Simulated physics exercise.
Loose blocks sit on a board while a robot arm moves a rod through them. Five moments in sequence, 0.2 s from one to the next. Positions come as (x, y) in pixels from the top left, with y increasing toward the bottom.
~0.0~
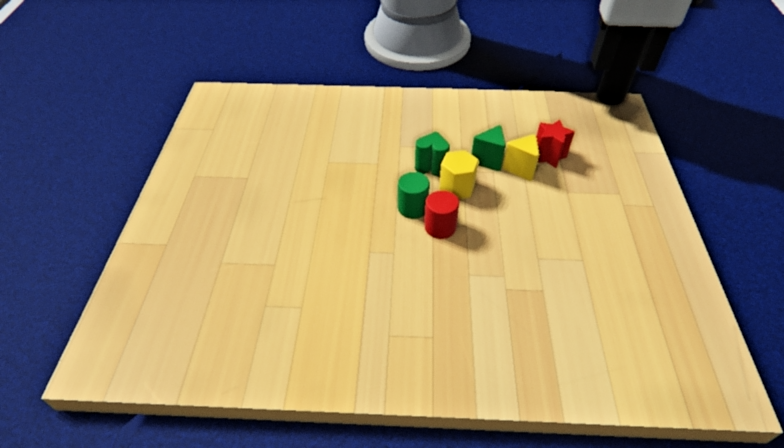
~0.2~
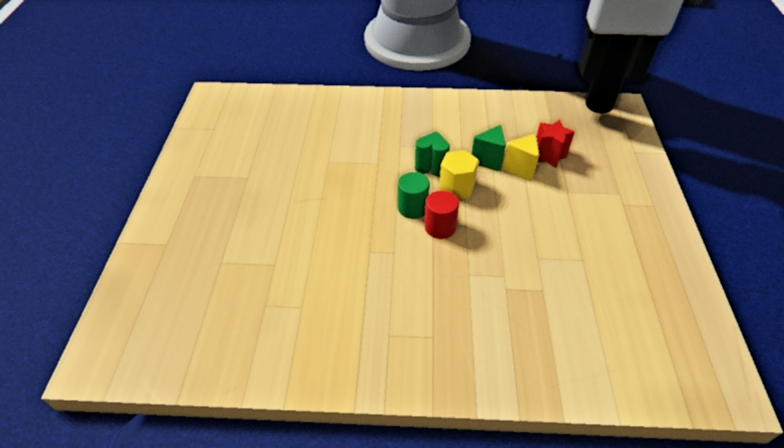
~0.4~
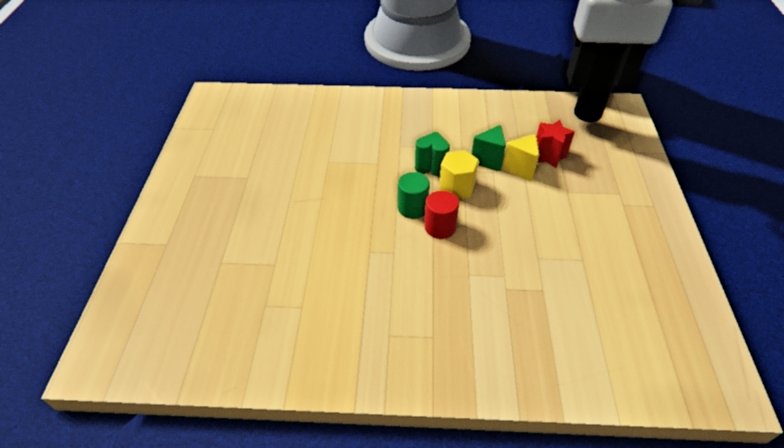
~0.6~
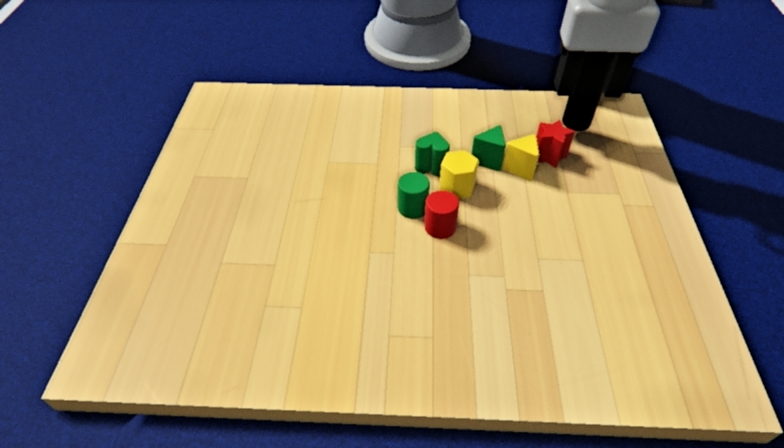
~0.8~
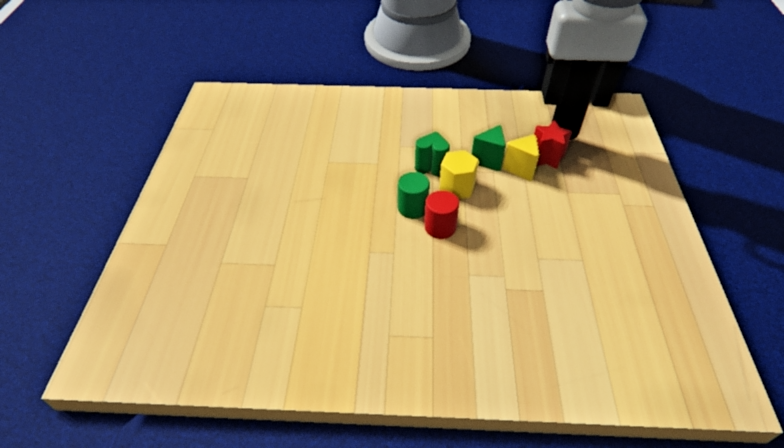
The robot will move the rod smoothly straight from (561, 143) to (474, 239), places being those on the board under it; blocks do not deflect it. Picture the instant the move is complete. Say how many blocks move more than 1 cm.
That makes 3 blocks or more.
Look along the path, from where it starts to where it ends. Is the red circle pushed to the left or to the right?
The right-hand side.
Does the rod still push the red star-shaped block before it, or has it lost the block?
Still being pushed.
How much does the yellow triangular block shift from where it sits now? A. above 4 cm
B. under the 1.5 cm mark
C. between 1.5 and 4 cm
My answer is option A.
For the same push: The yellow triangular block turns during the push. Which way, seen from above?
Short answer: Clockwise.
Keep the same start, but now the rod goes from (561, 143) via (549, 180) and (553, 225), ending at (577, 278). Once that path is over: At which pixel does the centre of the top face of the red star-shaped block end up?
The answer is (526, 175).
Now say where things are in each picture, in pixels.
The first picture shows tip of the rod (610, 98), middles of tops, red circle (443, 201), green triangular block (493, 135), yellow triangular block (527, 143), red star-shaped block (556, 130).
The second picture shows rod (599, 107), nothing pushed.
The third picture shows rod (587, 115), nothing pushed.
The fourth picture shows rod (576, 124), nothing pushed.
The fifth picture shows rod (564, 132), red circle (443, 201), green triangular block (493, 135), yellow triangular block (527, 143), red star-shaped block (554, 131).
What follows on the original path. One third of the way, rod (538, 162); yellow triangular block (501, 168); red star-shaped block (525, 160).
Two thirds of the way, rod (509, 193); red circle (434, 205); yellow triangular block (461, 196); red star-shaped block (491, 192).
At the end, rod (476, 229); red circle (389, 215); green triangular block unmoved; yellow triangular block (420, 218), turned 85° clockwise; red star-shaped block (454, 229).
